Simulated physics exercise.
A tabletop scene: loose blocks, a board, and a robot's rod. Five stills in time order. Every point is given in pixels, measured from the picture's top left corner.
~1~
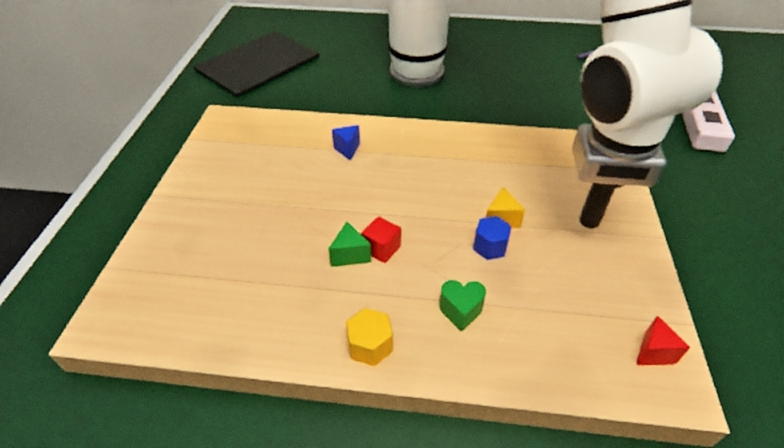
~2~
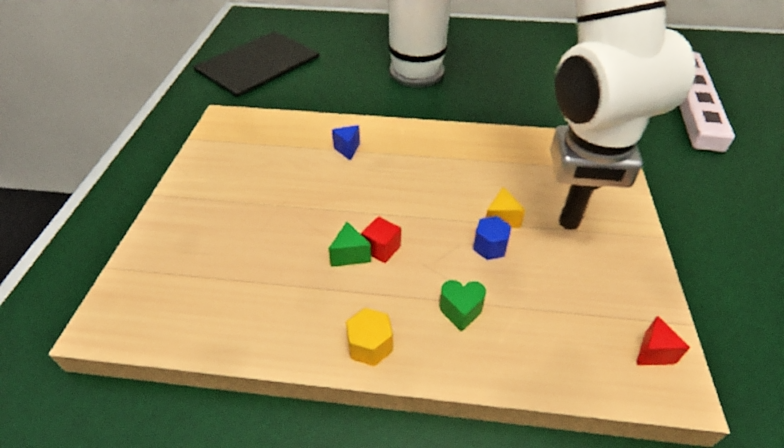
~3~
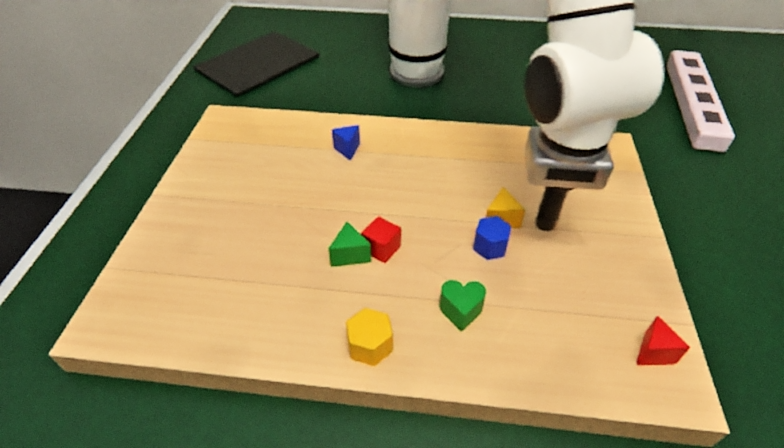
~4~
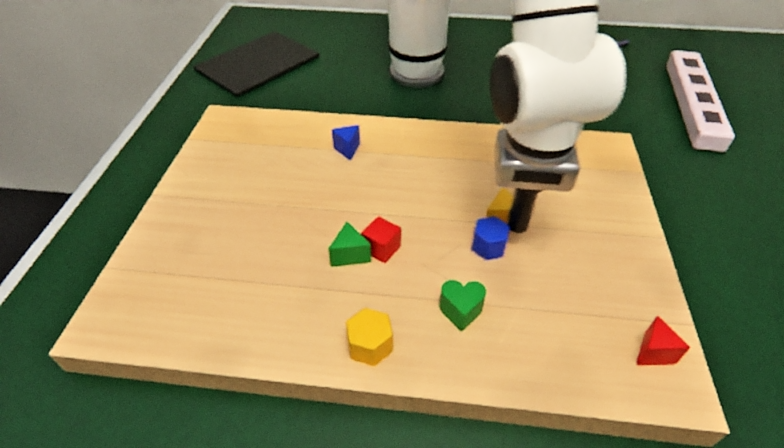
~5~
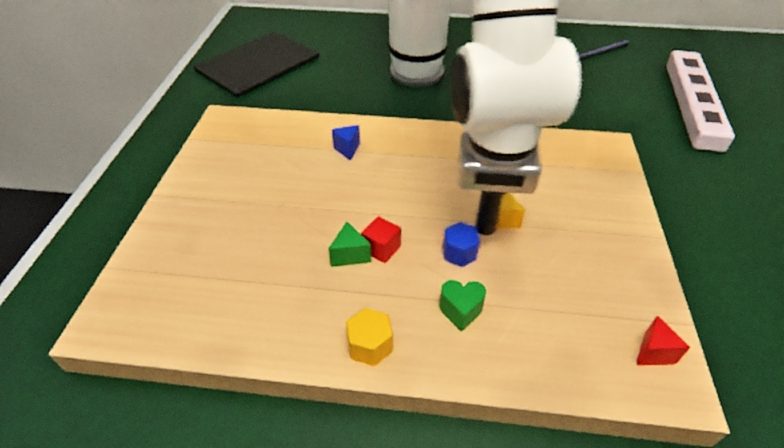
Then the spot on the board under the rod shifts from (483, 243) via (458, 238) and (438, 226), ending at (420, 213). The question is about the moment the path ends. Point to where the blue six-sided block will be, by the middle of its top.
For the centre of its top, I'd go with (445, 237).
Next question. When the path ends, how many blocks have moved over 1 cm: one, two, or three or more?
Counting only shifts above 1 cm, I get one block.
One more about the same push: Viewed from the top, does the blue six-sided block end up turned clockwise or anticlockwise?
Top view: Counterclockwise.
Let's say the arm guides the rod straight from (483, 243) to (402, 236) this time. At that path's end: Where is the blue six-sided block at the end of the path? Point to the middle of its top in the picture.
Final place: (435, 241).
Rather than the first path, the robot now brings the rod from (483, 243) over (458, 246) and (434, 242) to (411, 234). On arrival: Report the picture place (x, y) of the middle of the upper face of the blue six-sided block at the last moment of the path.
I think it will end close to (430, 244).
The first path, step by step. Halfway along, rod (448, 218); blue six-sided block (445, 237), turned 40° anticlockwise.
At the end, rod (421, 199); blue six-sided block (445, 237), turned 40° anticlockwise; yellow triangular piece still.
